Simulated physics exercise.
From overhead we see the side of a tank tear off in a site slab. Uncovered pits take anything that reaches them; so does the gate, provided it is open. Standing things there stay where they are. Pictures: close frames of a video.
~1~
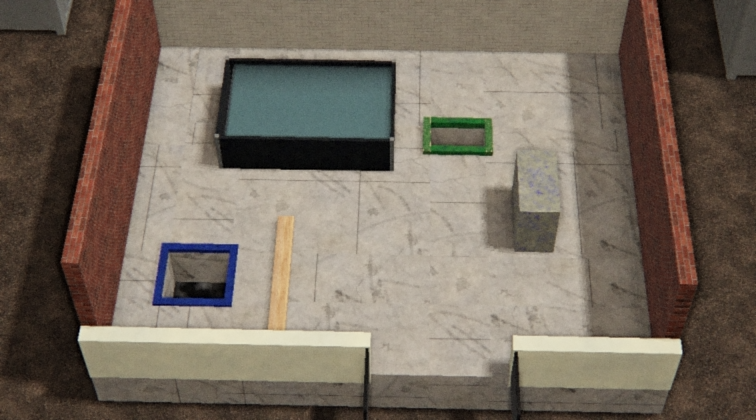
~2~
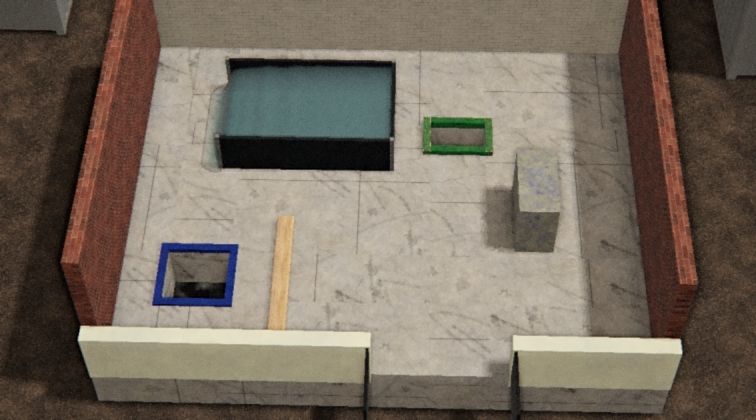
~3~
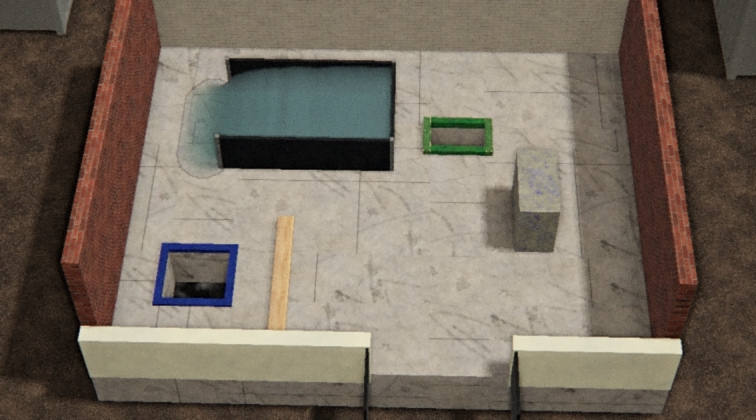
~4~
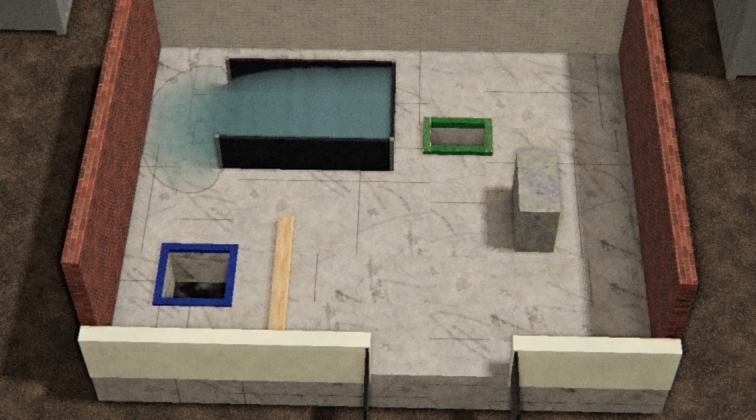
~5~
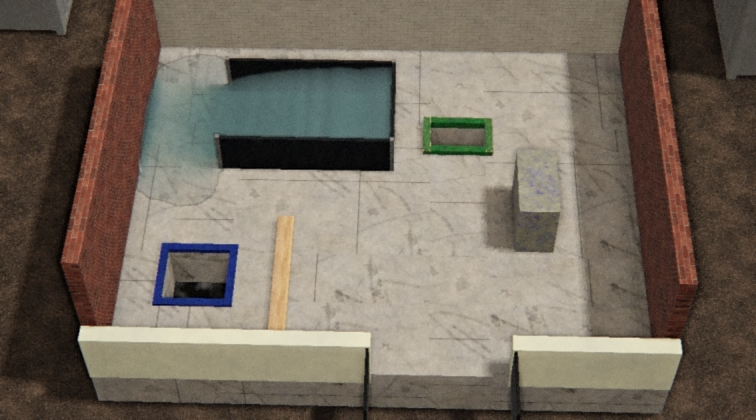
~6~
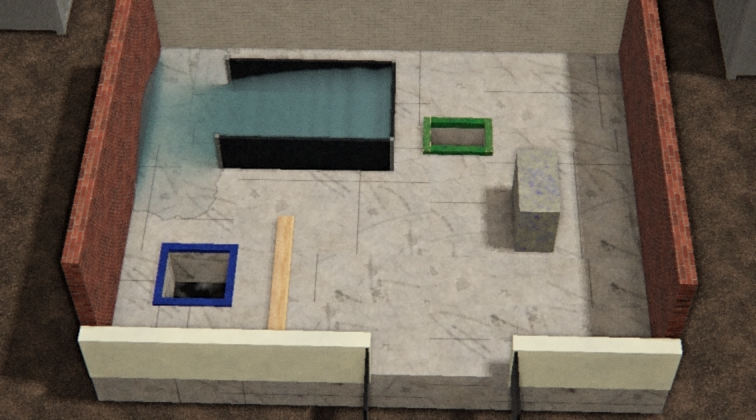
A black-walled tank of blue-green water stands toward the back left of a pale, marbled slab, seen from a fixed viewpoint high above, between red brick side walls and a low cream front wall with a gap. A blue-framed opening and wooden plank lie in front, with a green-framed opening and grey block to the right. The tank's left side gives way, and water pours out leftward, fanning across the floor to the brick wall.
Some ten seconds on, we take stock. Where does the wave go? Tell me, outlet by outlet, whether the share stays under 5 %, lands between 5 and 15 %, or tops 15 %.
My prediction: The gate will take below five per cent; the blue pit will take beyond fifteen per cent; the green pit will take below five per cent.
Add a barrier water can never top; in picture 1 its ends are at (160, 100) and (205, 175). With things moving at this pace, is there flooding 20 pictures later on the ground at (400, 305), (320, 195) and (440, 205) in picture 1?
Taken in turn, the three points are unsoaked, unsoaked and unsoaked.
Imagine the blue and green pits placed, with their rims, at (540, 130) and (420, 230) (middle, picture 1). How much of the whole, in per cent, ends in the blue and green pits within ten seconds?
Per cent: Blue 2, green 0.
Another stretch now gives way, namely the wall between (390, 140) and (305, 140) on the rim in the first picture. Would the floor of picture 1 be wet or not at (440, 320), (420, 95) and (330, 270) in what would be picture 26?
Taking them in order, I'd say swamped, not reached and swamped.
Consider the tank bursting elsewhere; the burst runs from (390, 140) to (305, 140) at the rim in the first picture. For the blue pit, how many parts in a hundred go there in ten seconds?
Roughly 2 per cent goes to the blue pit.
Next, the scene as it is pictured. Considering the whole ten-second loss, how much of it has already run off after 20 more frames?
Roughly 40 percent of it.
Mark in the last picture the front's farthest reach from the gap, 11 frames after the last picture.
Close to (108, 354).
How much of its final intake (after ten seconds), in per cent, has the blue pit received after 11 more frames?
Some 10 per cent.
A moment on, water covers 10 % of the floor; the gate 0 %, the blue pit 0 %, the green pit 0 %.
Next, water covers 20 % of the floor; the gate 0 %, the blue pit 2 %, the green pit 0 %.
Then, water covers 35 % of the floor; the gate 0 %, the blue pit 8 %, the green pit 0 %.
Later, water covers 70 % of the floor; the gate 0 %, the blue pit 16 %, the green pit 0 %.
In the end, water covers 90 % of the floor; the gate 1 %, the blue pit 20 %, the green pit 0 %.
